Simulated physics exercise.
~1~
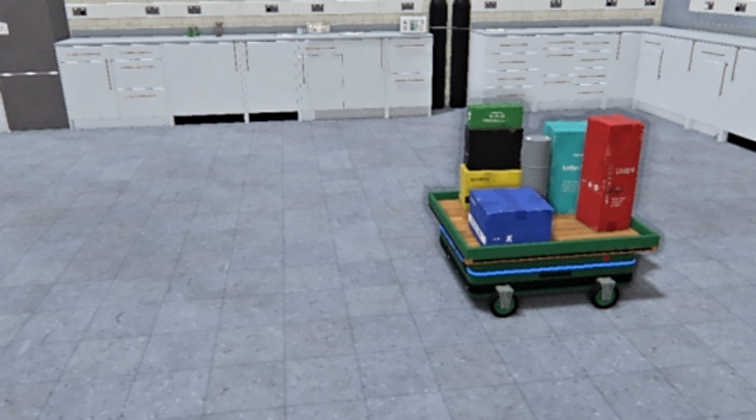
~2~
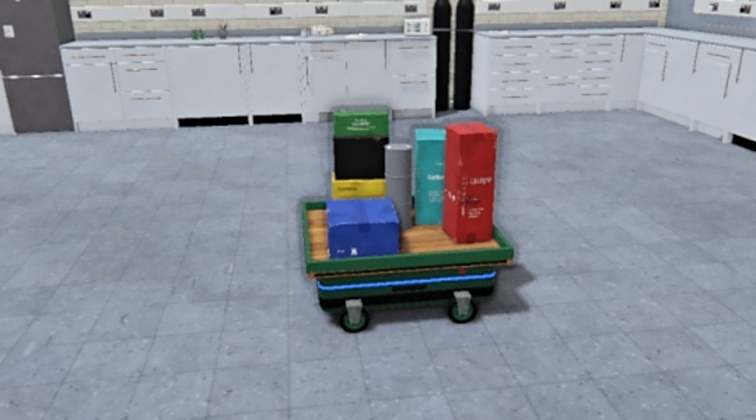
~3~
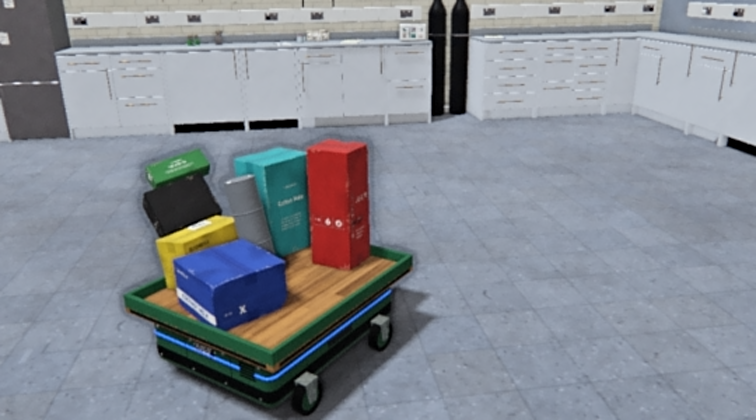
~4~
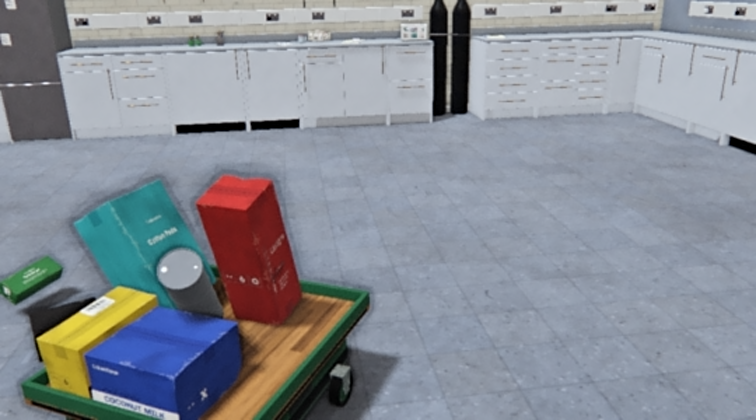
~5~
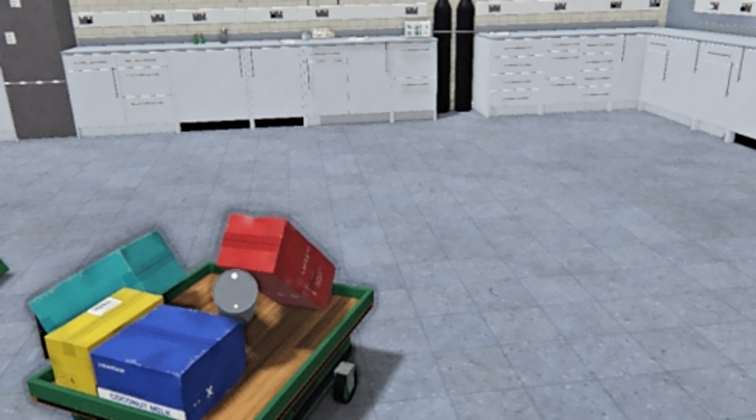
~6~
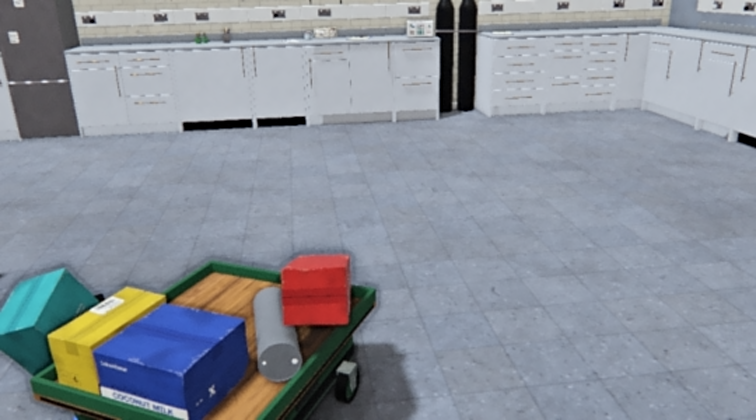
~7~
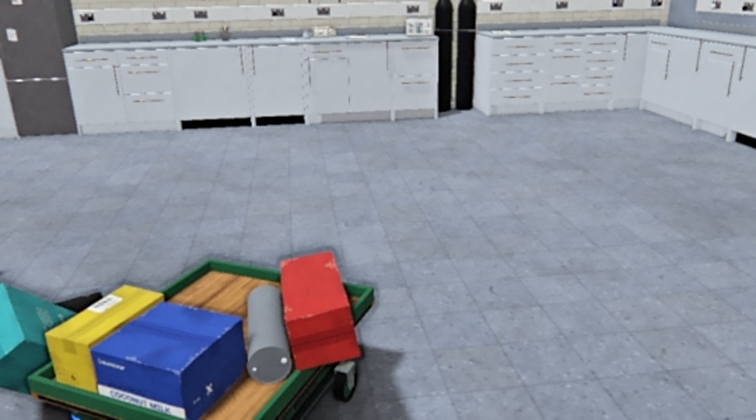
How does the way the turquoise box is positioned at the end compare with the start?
At the start the turquoise box stands upright on the cart, but by the end it has toppled over the left edge and is upside down.
